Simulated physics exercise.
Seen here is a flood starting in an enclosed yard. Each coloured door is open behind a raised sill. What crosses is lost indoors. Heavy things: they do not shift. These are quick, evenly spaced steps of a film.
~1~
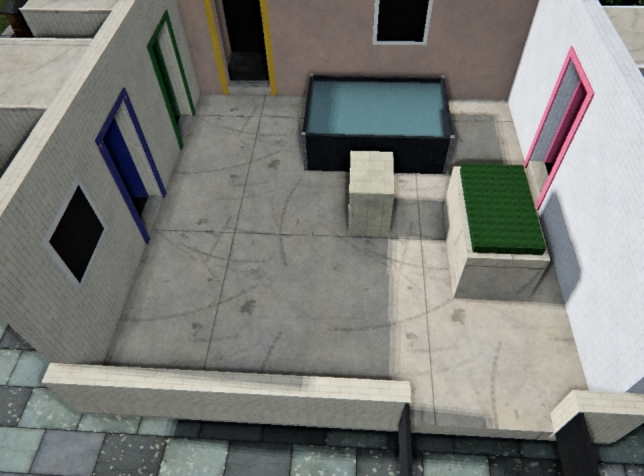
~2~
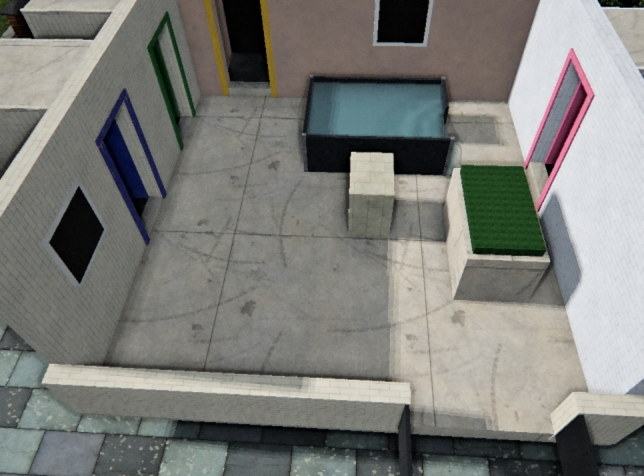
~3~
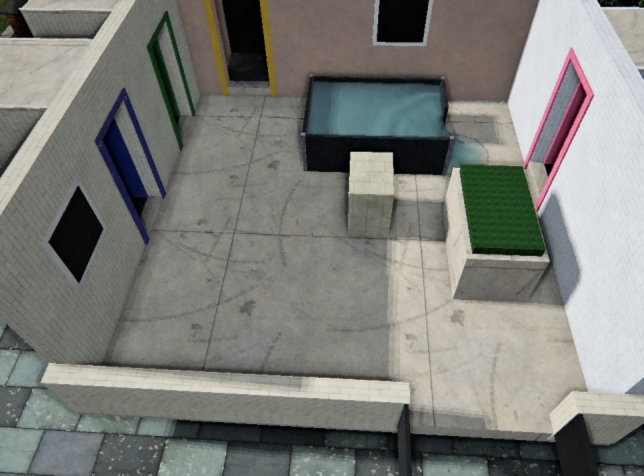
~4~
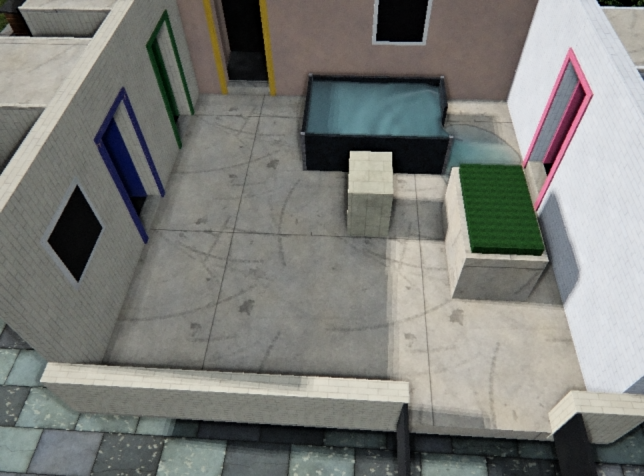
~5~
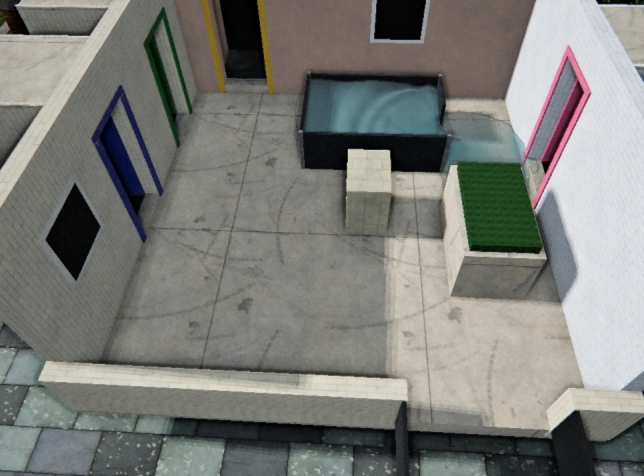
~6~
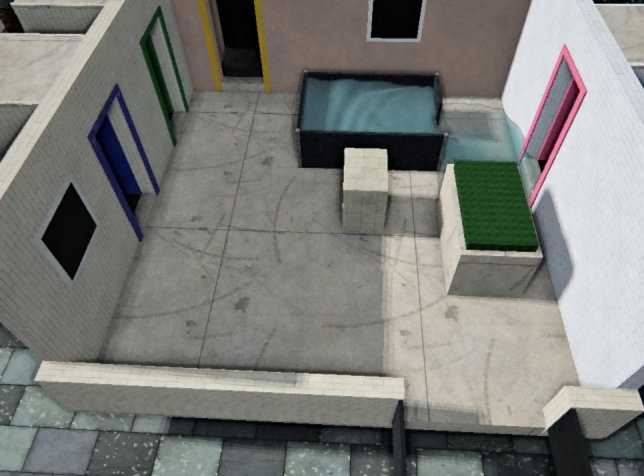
Water spilling from a dark tank's right side and spreading across the concrete towards the pink doorway in a walled yard.
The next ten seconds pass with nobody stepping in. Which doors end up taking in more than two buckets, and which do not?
The blue door gets two buckets or less inside, the green door gets more than two buckets inside, the yellow door gets two buckets or less inside, the pink door gets more than two buckets inside.
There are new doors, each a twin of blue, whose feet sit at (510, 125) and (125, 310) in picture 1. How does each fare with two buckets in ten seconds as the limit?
First: Gets beyond it. Second: Remains below.
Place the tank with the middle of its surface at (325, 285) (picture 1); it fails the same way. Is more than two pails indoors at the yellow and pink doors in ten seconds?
Finding: Yellow door comes in lower; pink door comes in lower.
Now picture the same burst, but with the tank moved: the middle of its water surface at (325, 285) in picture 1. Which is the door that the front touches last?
It is the one in blue.
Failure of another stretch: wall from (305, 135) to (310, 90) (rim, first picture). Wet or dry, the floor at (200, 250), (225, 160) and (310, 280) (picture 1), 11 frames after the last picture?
Submerged, submerged, untouched.
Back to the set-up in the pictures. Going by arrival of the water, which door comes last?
I'd go with the blue-painted one.
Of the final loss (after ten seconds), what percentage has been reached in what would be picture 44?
65 per cent.
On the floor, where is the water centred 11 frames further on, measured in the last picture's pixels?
Somewhere near (412, 149).
A moment on, water covers 15 % of the floor; the blue door not reached, the green door not reached, the yellow door not reached, the pink door over two buckets in.
Next, water covers 20 % of the floor; the blue door not reached, the green door not reached, the yellow door not reached, the pink door far over two buckets in.
Then, water covers 35 % of the floor; the blue door not reached, the green door not reached, the yellow door wet at the sill, nothing in, the pink door far over two buckets in.
Later, water covers 60 % of the floor; the blue door wet at the sill, nothing in, the green door over two buckets in, the yellow door wet at the sill, nothing in, the pink door far over two buckets in.
In the end, water covers 90 % of the floor; the blue door wet at the sill, nothing in, the green door far over two buckets in, the yellow door wet at the sill, nothing in, the pink door far over two buckets in.
